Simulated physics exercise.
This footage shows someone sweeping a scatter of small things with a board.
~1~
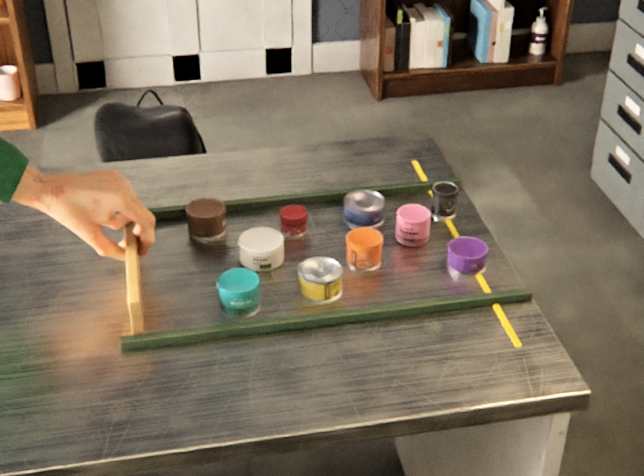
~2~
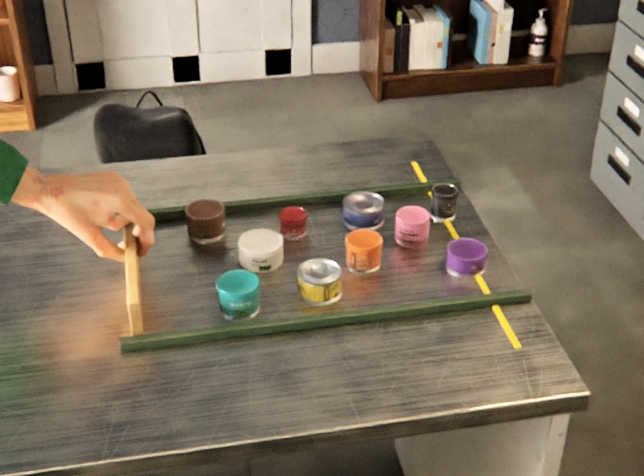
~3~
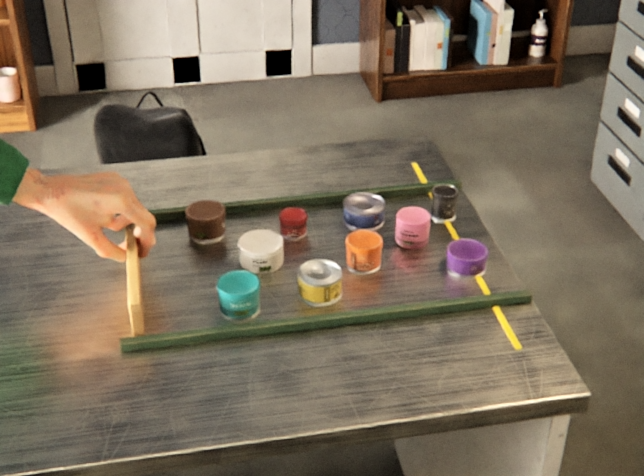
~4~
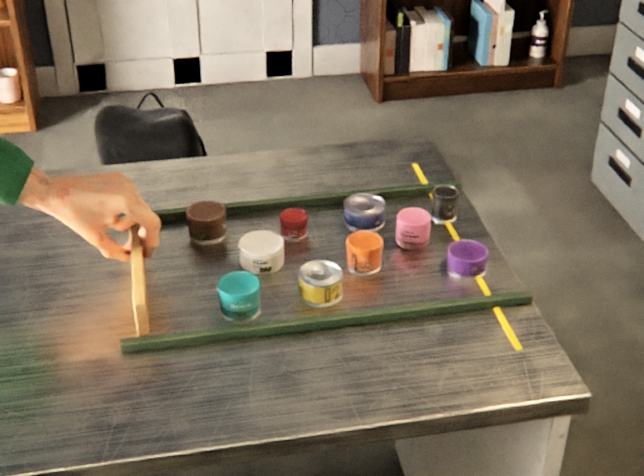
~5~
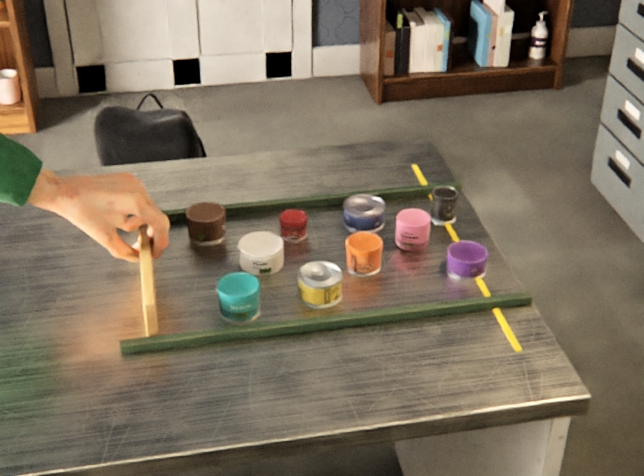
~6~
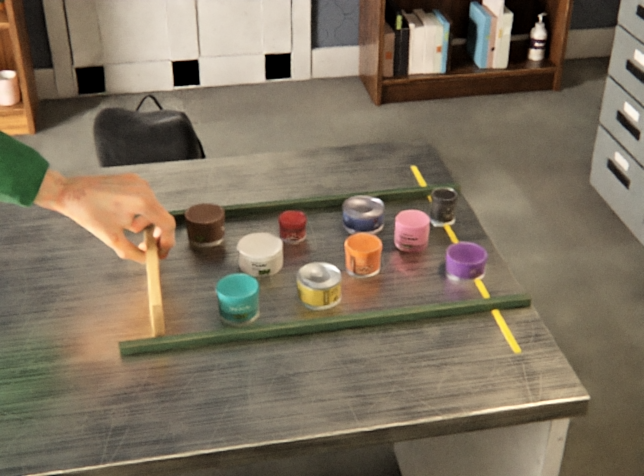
On an office desk, a hand slides a wooden board slightly right between green rails toward colourful pots and tins that stay still.
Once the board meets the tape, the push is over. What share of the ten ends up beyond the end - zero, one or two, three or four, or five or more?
What ends up beyond the end is five or more of them.
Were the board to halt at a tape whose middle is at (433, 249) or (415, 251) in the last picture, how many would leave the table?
Taking the two tries in order, the numbers are 2 and 1.
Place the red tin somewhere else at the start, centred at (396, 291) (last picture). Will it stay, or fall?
From that start, the object then does not stay.
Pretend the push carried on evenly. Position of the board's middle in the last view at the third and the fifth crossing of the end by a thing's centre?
It sits near (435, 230), and then near (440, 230).
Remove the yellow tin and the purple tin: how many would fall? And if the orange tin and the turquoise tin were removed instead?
The count is 3 in one try and 4 in the other, in that order.
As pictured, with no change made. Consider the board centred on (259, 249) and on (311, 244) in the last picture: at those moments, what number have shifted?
First 5, then 6.
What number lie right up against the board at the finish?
In contact: 5.
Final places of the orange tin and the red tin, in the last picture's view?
The orange tin at (486, 250), the red tin at (458, 213).
Soon after, none off yet; black tin at rest near (443, 207); purple tin at rest near (466, 262); pink tub at rest near (412, 231).
Then, none off yet; black tin moved about its own width near (476, 206); purple tin moved about its own width near (495, 253); pink tub moved about its own width near (459, 225).
At rest, the number that fall off is five or more; fallen, yellow tin, blue pot, pink tub, purple tin and black tin.
